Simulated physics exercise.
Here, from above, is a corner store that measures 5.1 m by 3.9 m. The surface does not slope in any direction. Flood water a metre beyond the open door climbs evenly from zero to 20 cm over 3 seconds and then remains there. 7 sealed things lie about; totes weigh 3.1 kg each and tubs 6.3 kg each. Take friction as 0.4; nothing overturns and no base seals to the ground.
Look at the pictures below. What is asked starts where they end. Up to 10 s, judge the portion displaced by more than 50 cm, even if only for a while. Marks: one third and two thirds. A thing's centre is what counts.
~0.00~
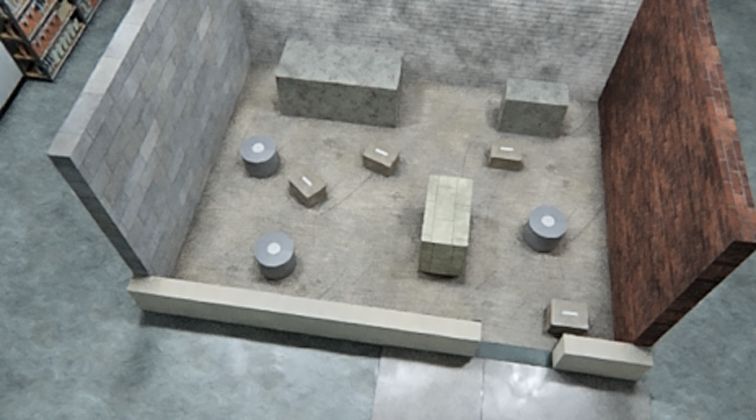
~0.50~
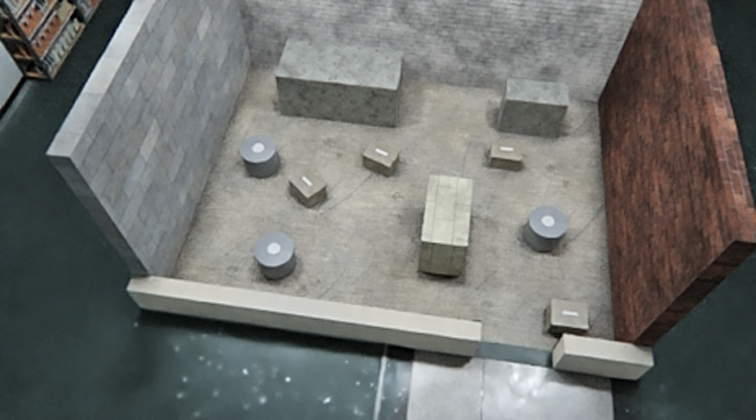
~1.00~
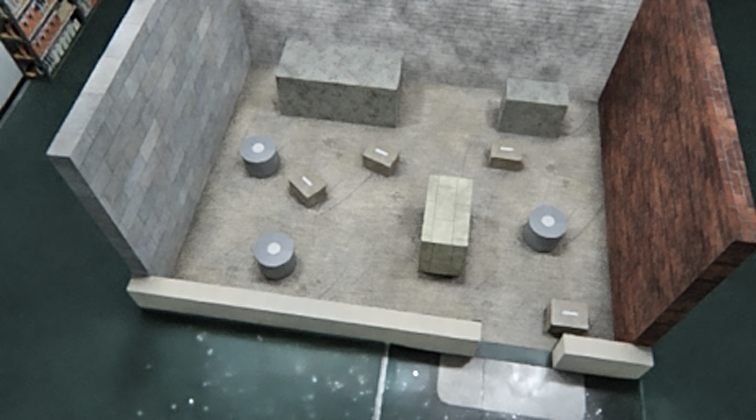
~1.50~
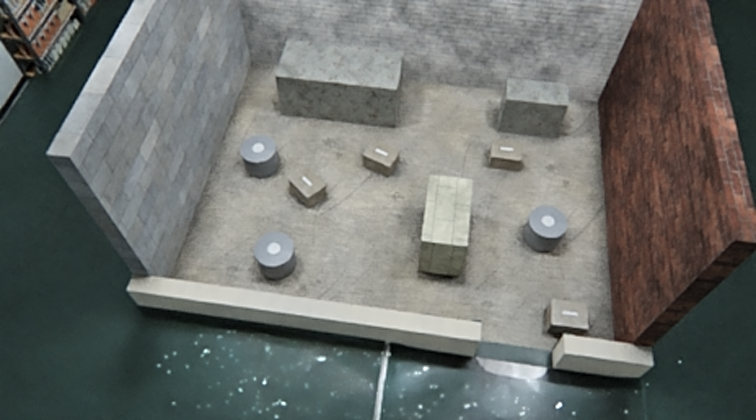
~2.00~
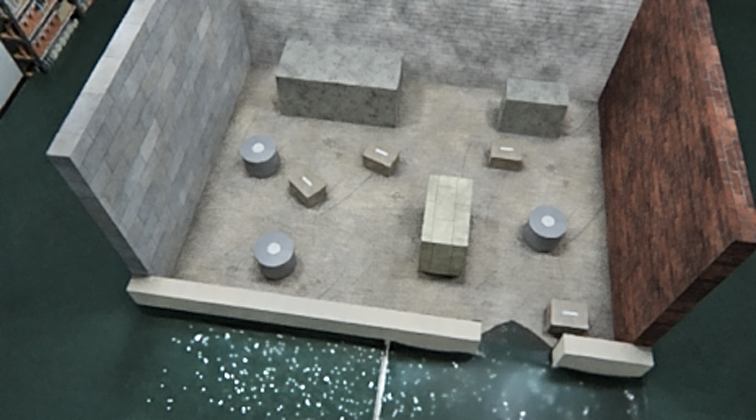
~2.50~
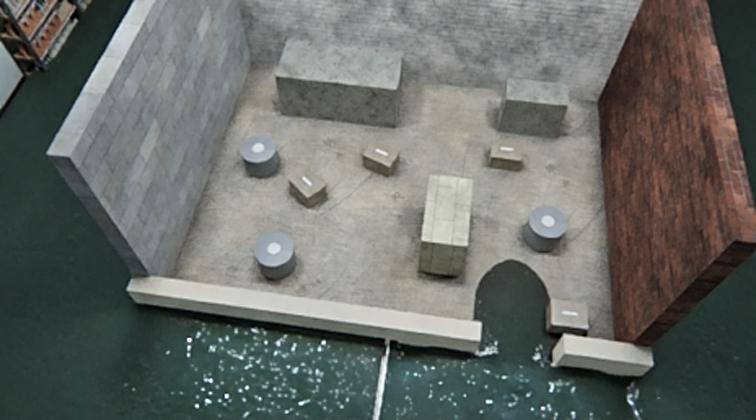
Between one and two thirds.
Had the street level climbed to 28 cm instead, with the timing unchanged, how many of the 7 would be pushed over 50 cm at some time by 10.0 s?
Count under that change: 5.
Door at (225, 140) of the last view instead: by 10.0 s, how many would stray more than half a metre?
Then it comes to 4 of them.
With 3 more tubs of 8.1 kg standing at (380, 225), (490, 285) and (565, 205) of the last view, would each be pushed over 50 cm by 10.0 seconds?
For each in turn I get a smaller distance, a greater distance and a greater distance.
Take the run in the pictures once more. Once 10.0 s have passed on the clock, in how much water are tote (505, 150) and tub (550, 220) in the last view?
Around 12 cm and 11 cm.
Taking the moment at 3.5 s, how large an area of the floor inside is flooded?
Wet area: Approx. 3.5 m2.
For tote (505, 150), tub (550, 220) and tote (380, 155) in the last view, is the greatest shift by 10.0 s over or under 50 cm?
Result, in turn: Exceeded / exceeded / exceeded.
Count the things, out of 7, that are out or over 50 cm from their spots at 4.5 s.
By then the count is 2.
After 3.5 s 0 of 7 are over 50 cm from their spots; 0 afloat.
After 4.5 s 2 of 7 are over 50 cm from their spots; 0 afloat.
After 7.0 s 2 of 7 are over 50 cm from their spots; 3 afloat.
After 10.0 s 3 of 7 are over 50 cm from their spots, and 4 have been at some point; 4 afloat.
